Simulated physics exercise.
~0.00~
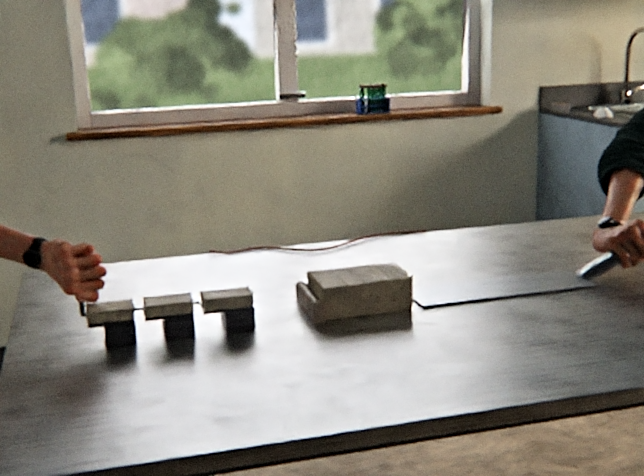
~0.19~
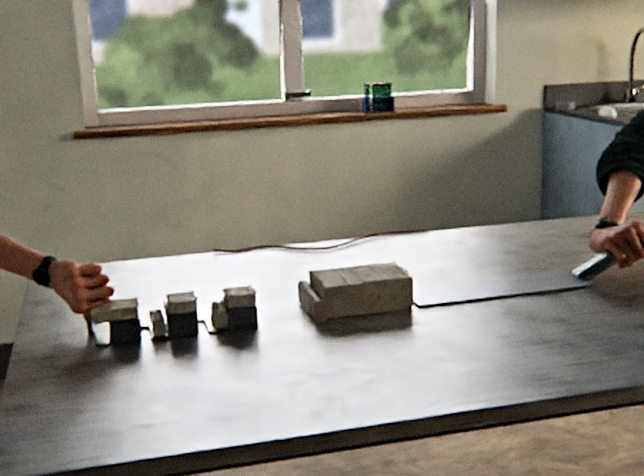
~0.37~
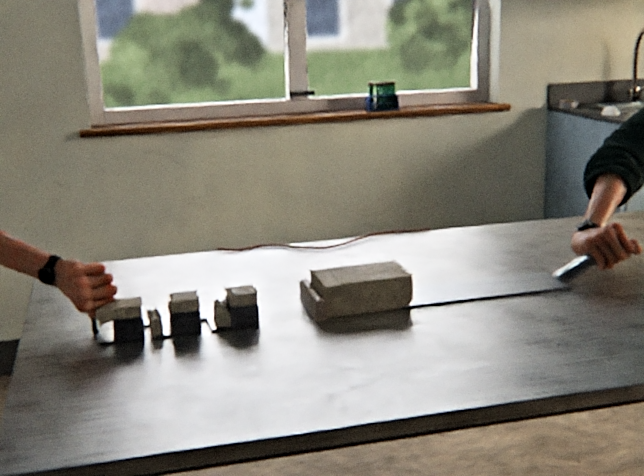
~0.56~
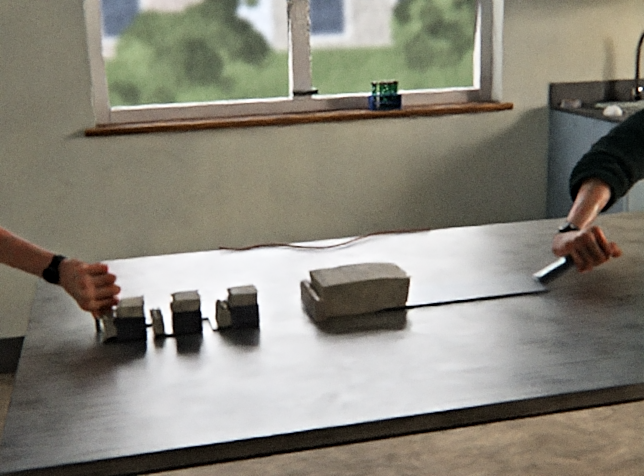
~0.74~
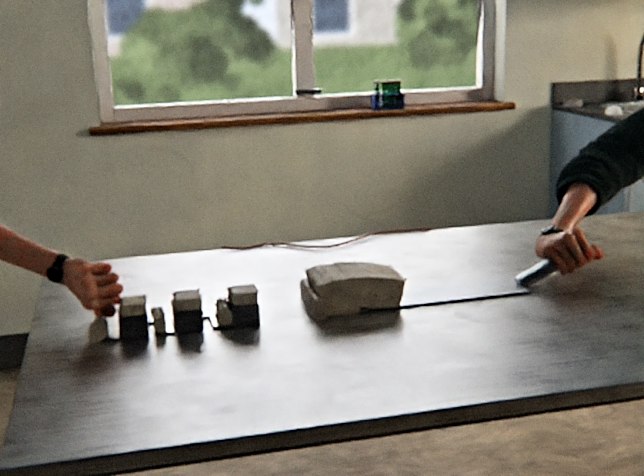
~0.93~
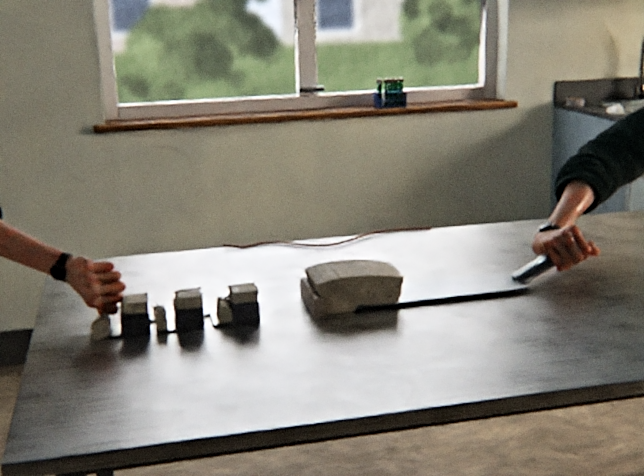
A hand at the left lowered the props under three small grey bars, whose ends broke and drooped, then another hand at the right slid a long blade leftward under a larger grey slab.
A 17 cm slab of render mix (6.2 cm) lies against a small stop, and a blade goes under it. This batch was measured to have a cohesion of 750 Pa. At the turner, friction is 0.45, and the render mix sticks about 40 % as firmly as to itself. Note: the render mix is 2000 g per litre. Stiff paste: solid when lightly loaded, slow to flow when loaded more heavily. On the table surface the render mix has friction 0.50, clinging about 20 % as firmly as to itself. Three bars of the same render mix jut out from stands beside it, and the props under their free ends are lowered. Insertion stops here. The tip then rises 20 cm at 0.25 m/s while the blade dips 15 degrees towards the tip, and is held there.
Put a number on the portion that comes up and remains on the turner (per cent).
43 %, roughly.
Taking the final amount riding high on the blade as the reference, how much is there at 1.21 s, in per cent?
Close to 10 percent.
After 1.21 s, the tip is 7.2 cm up.
After 1.53 s, the tip is 15 cm up.
After 1.86 s, the tip is 20 cm up and 43 % is riding high on the blade.
After 2.19 s, the tip is 20 cm up and 43 % is riding high on the blade.
After 2.40 s, the tip is 20 cm up and 43 % is riding high on the blade.
